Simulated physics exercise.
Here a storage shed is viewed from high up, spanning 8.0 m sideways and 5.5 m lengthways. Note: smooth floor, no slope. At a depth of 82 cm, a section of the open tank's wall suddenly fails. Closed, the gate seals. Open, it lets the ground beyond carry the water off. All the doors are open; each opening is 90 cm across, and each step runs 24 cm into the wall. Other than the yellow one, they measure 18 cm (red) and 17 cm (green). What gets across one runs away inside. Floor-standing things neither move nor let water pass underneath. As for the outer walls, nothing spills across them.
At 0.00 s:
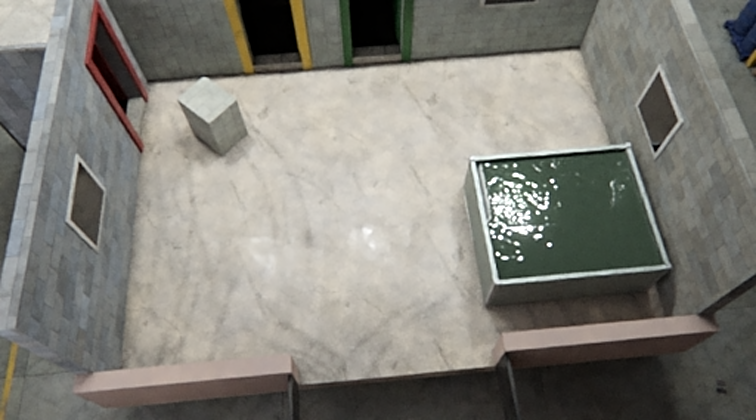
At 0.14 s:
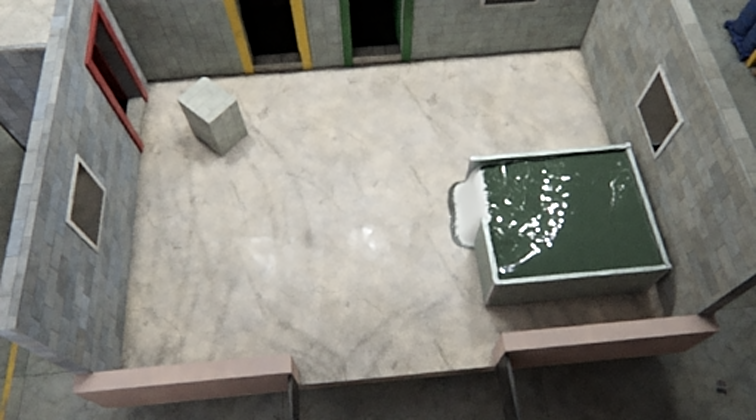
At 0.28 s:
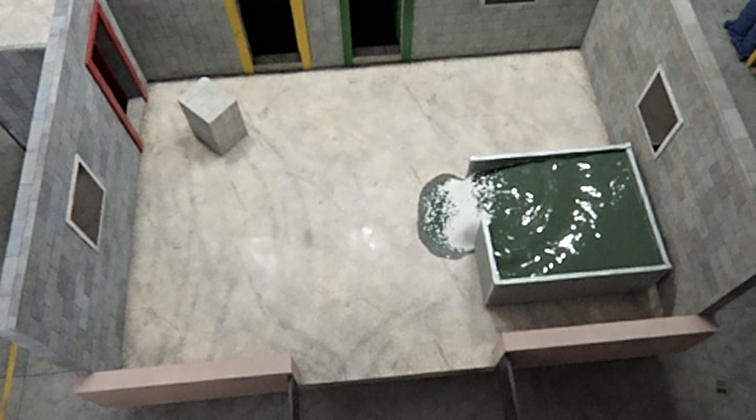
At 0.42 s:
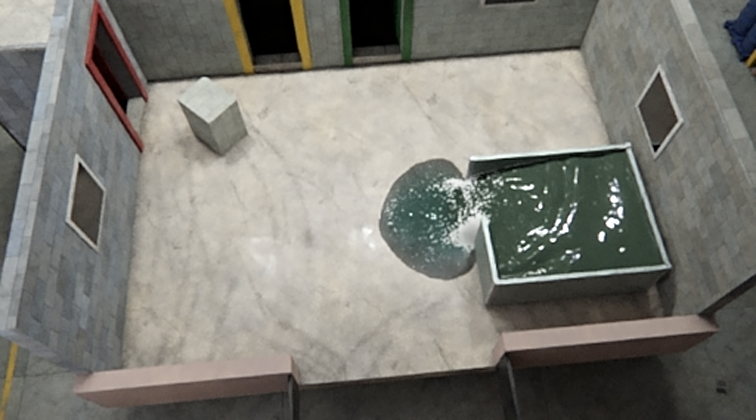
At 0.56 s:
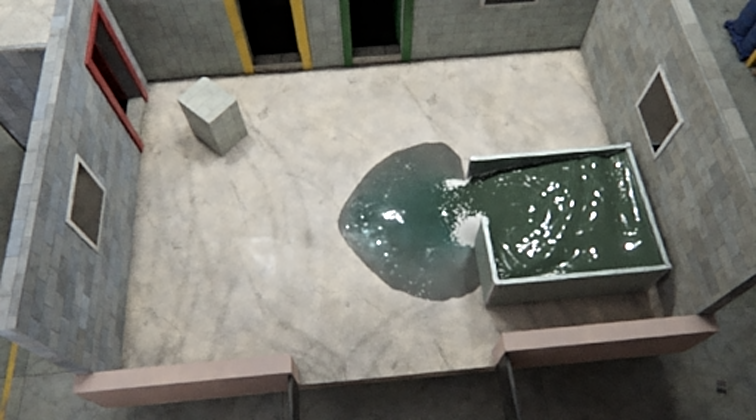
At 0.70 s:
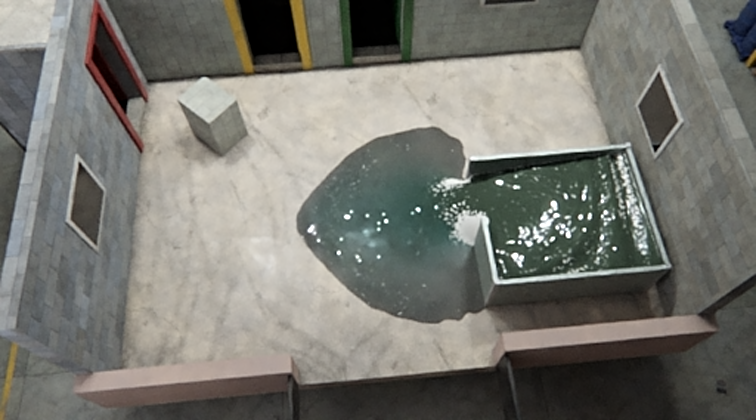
Green water pours through a gap in the tank's left side and spreads across the floor.
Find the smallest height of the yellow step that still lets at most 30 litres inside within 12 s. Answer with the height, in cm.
The smallest height is roughly 11.5 cm.
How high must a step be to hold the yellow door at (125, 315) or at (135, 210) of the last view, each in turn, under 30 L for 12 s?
Roughly 17 cm, then roughly 19 cm.
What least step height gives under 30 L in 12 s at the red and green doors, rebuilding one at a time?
You'd want some 17 cm at red and some 5.0 cm at green.
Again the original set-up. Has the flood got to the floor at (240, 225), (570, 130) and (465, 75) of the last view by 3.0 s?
Okay, in order that's got wet, stayed dry and finally stayed dry.
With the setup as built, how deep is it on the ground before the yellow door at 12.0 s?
About 8.0 cm.
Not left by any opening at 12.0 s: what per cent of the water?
Around 86 per cent of the water.
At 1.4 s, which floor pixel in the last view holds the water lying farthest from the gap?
The farthest wet point sits near (159, 204).
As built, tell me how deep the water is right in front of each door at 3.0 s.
Before red it's 18 cm, before yellow 13 cm, before green 6 cm.
After 1.4 s water covers 45 % of the floor, deepest (44 cm) near (459, 207); it has not reached the yellow door.
After 3.0 s water covers 65 % of the floor, deepest (34 cm) near (120, 385); 13 cm at the yellow door, 1 litre in over its 16 cm step.
After 12.0 s water covers 100 % of the floor, deepest (13 cm) near (608, 147); 8 cm at the yellow door, 4 litres in over its 16 cm step.
At the yellow door as built, the water arrived by 1.9 s and peaked near 18 cm at 5.0 s.
With a step of 10 cm, 49 litres would have come in within the 12 s; with 13.5 cm, 12 litres. So under 30 litres takes about 11.5 cm.
